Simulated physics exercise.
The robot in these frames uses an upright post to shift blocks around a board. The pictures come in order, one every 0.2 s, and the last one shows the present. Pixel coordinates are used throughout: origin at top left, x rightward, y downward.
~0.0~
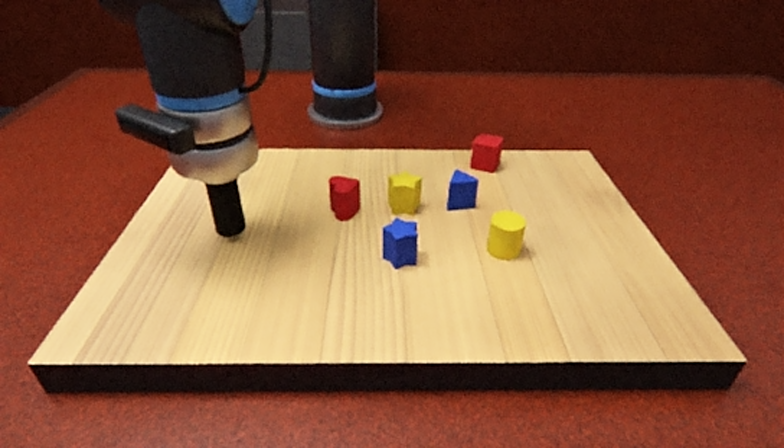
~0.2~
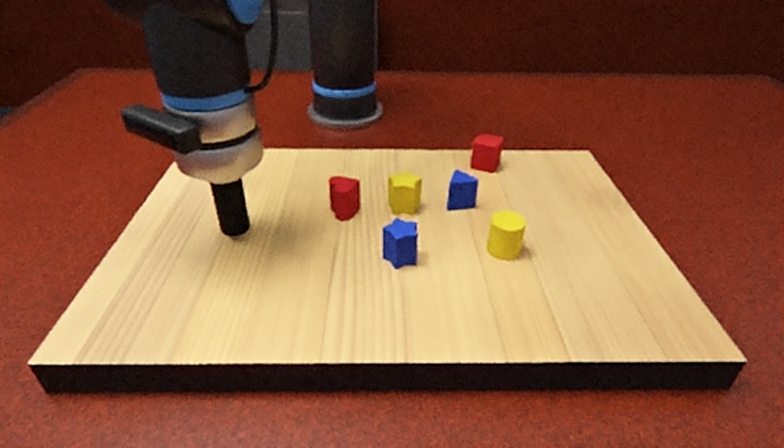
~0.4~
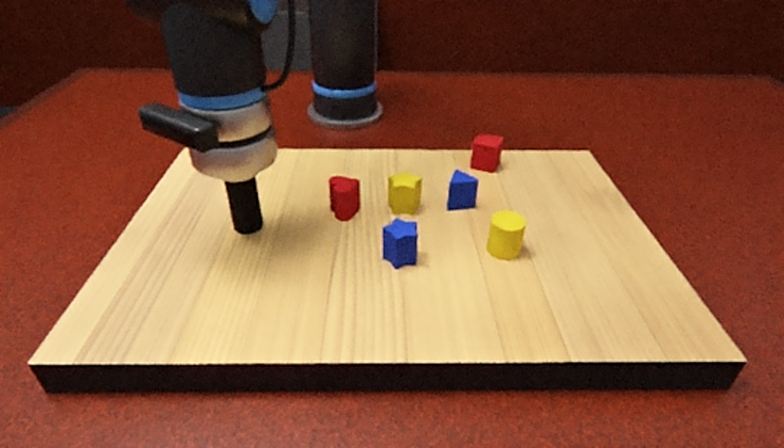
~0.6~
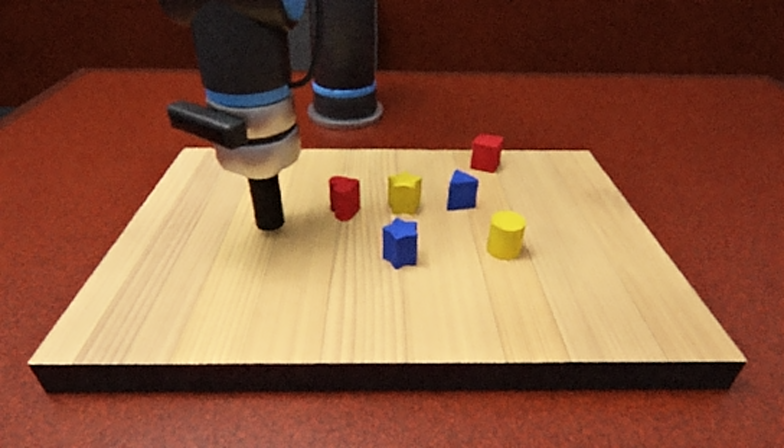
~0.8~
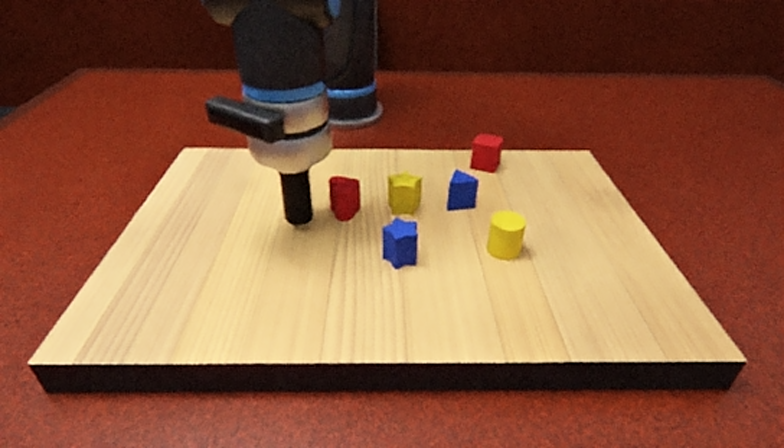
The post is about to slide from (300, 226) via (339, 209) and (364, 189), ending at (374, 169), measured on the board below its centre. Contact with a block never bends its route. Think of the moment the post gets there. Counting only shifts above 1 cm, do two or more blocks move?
No.
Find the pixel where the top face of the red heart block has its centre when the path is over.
I predict (383, 170).
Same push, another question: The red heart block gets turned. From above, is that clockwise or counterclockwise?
Seen from above, its turn is clockwise.
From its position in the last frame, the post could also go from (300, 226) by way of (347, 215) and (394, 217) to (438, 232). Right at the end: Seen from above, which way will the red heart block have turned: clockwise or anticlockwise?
It is turned anticlockwise.
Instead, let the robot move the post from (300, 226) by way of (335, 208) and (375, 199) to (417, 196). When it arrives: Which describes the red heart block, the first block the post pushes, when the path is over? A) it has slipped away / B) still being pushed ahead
It's A.
The first path, step by step. One third of the way, post at (339, 200); red heart block at (362, 178).
Two thirds of the way, post at (364, 181); red heart block at (383, 170), turned 50° clockwise.
At the end, post at (374, 162); red heart block at (383, 170), turned 50° clockwise; yellow star still.
